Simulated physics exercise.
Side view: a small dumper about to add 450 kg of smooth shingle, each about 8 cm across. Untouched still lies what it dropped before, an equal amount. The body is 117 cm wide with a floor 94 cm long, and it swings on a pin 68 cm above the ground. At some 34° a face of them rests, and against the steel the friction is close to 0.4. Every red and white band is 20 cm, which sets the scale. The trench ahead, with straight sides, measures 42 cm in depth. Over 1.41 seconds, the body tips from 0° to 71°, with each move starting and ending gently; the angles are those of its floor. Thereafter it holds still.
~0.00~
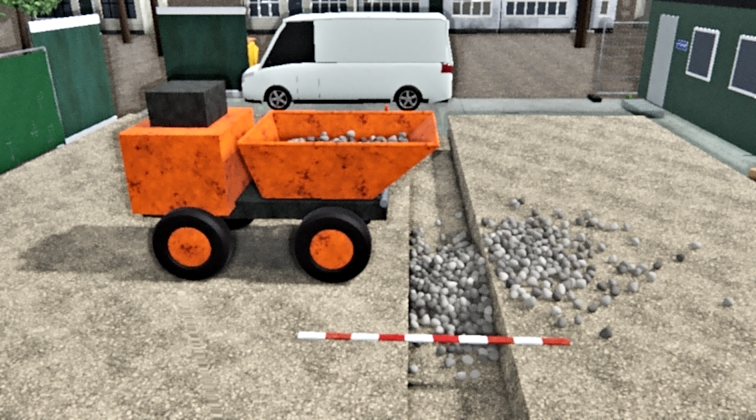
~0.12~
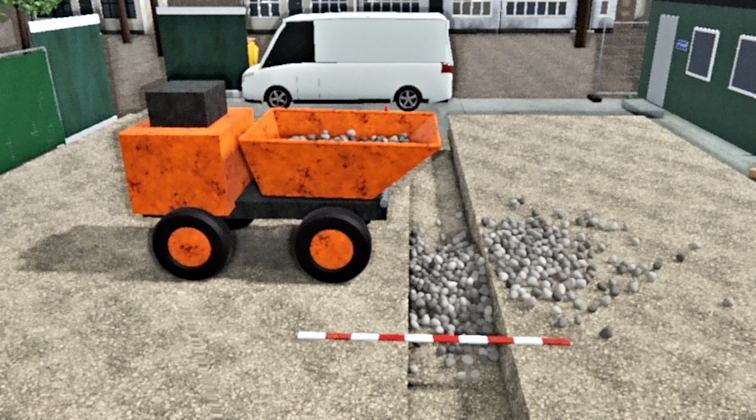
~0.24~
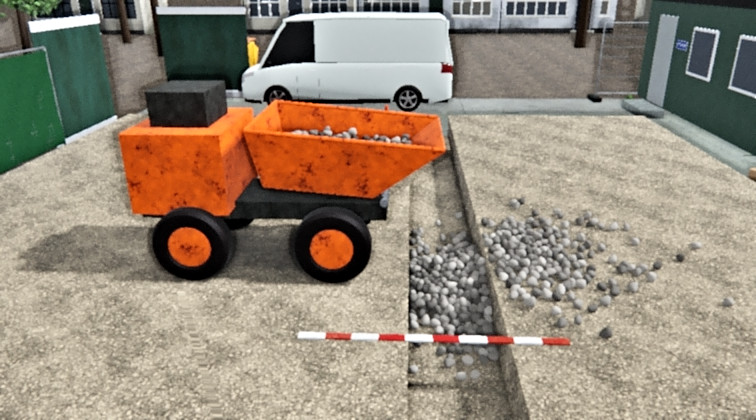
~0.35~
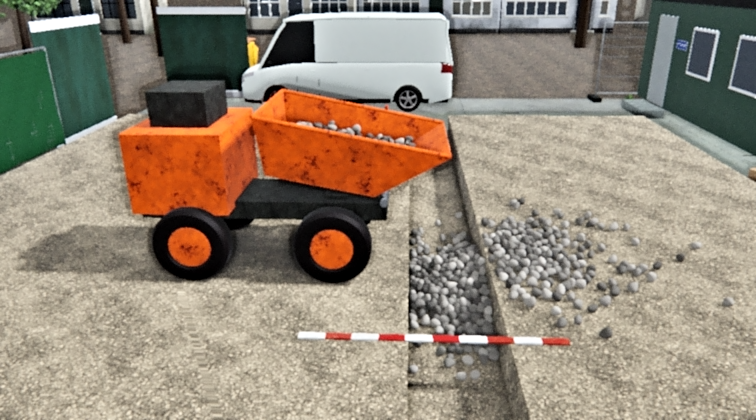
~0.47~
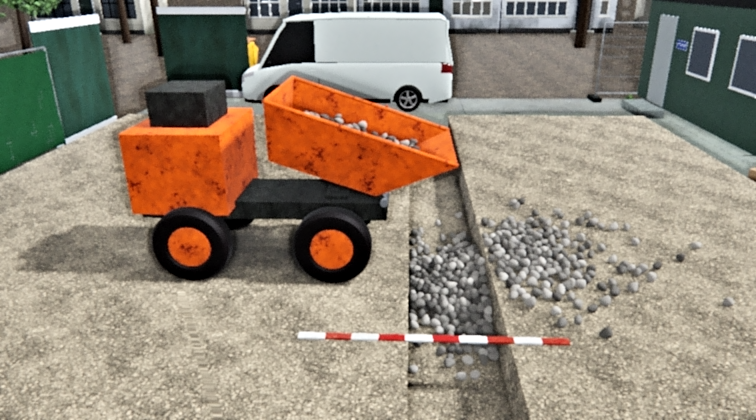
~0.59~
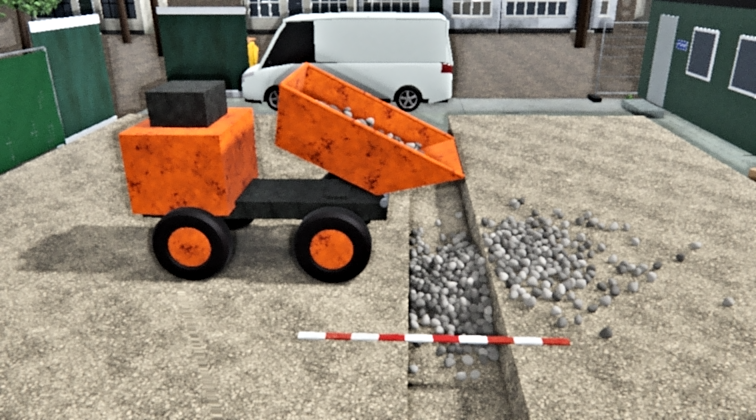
In a gravel yard, an orange dumper gradually tilts its stone-filled body toward the right.
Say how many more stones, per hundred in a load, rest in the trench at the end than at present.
I would say 31 more per hundred in a load.
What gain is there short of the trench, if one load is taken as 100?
It comes to roughly 0 percent of a load.
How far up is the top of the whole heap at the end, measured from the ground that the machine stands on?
I'd say close to 26 cm above the ground.
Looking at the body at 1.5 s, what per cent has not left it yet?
Roughly 65 parts in a hundred of the load.
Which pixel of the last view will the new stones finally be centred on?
Roughly at (515, 252) in the last picture.
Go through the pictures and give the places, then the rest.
The first picture shows lip at (439, 145), floor tilted 0°, highest stones at (341, 143). The earlier load is highest near (527, 248), 10 cm above ground level, 66 % in the trench, 33 % past the trench.
The second picture shows lip at (440, 147), floor tilted 1°, highest stones at (321, 141); the stones move at 0.2 m/s on average.
The third picture shows lip at (445, 151), floor tilted 5°, highest stones at (316, 137); the stones move at 0.4 m/s on average.
The fourth picture shows lip at (451, 157), floor tilted 11°, highest stones at (303, 130); the stones move at 0.6 m/s on average.
In the fifth picture, the body is at 19°, its lip at (458, 166); the top of the load is at (301, 118); the stones move at 0.7 m/s on average.
The sixth picture shows lip at (463, 177), floor tilted 27°, highest stones at (307, 107); the stones move at 0.7 m/s on average.
After 1.1 s the floor is at 60°; in per cent of one load, 100 in the body, 66 in the trench, 33 past the trench; the foremost stones are at (659, 253).
After 1.5 s the floor is at 71°; in per cent of one load, 63 in the body, 81 in the trench, 56 past the trench; the foremost stones are at (659, 253).
After 1.9 s the floor is at 71°; in per cent of one load, 14 in the body, 87 in the trench, 98 past the trench; the foremost stones are at (659, 253).
After 4.5 s the floor is at 71°; in per cent of one load, 0 in the body, 97 in the trench, 102 past the trench; the foremost stones are at (704, 265). Net gain in the trench, 31.
